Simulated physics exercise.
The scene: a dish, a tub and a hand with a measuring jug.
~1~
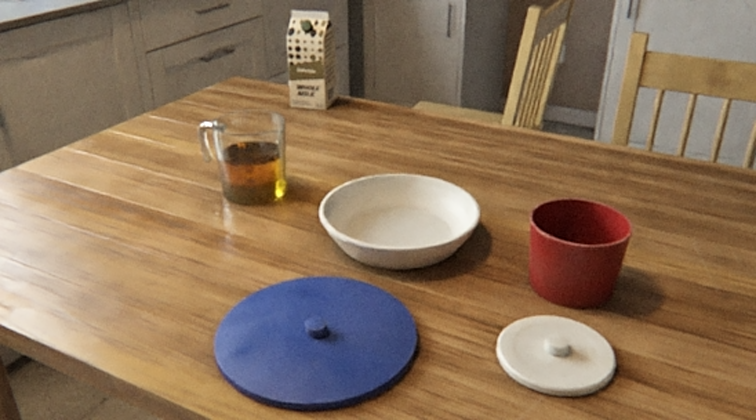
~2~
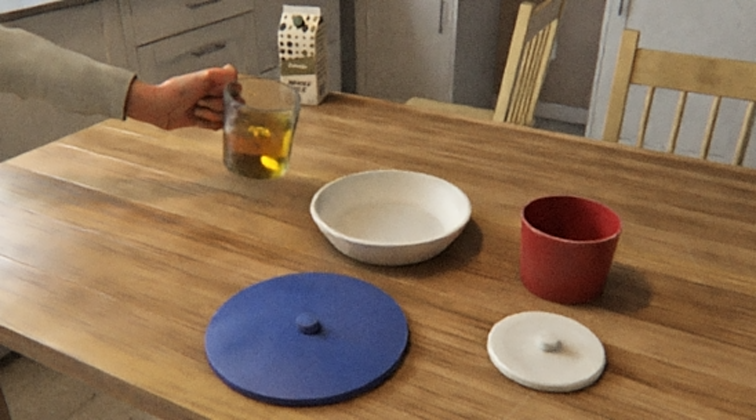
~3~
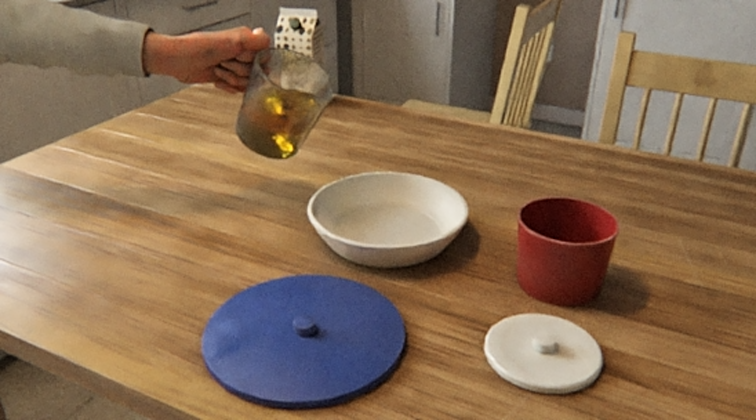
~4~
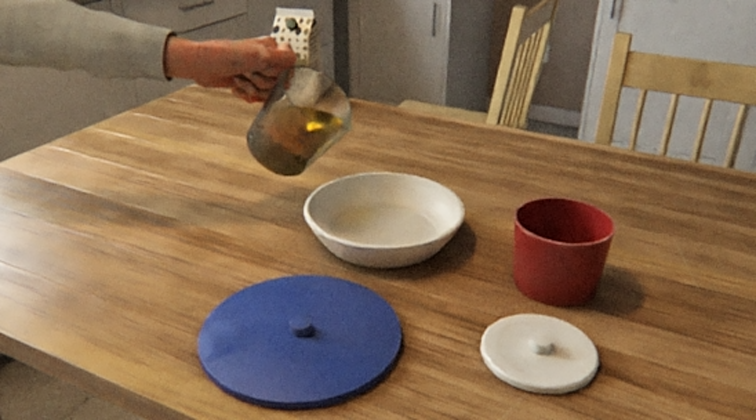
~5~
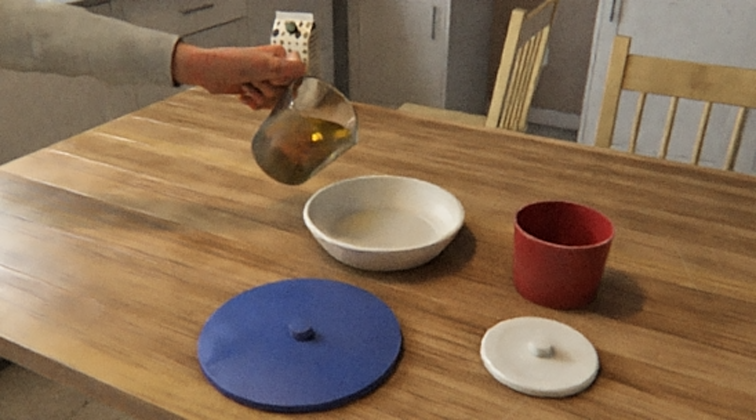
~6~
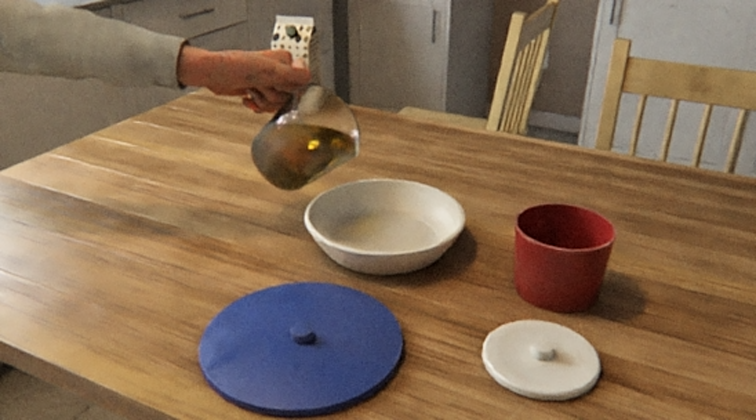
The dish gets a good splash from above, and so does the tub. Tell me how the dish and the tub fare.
Left, the dish catches it; right, the tub catches it.
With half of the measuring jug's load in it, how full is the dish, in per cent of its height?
Near 25 in a hundred.
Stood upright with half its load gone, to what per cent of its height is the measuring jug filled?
Some 25 per cent.
A moment on, the apple juice goes into the dish.
Further on, the apple juice goes into the tub.
When it is over, the dish has its share inside; the tub has its share inside.
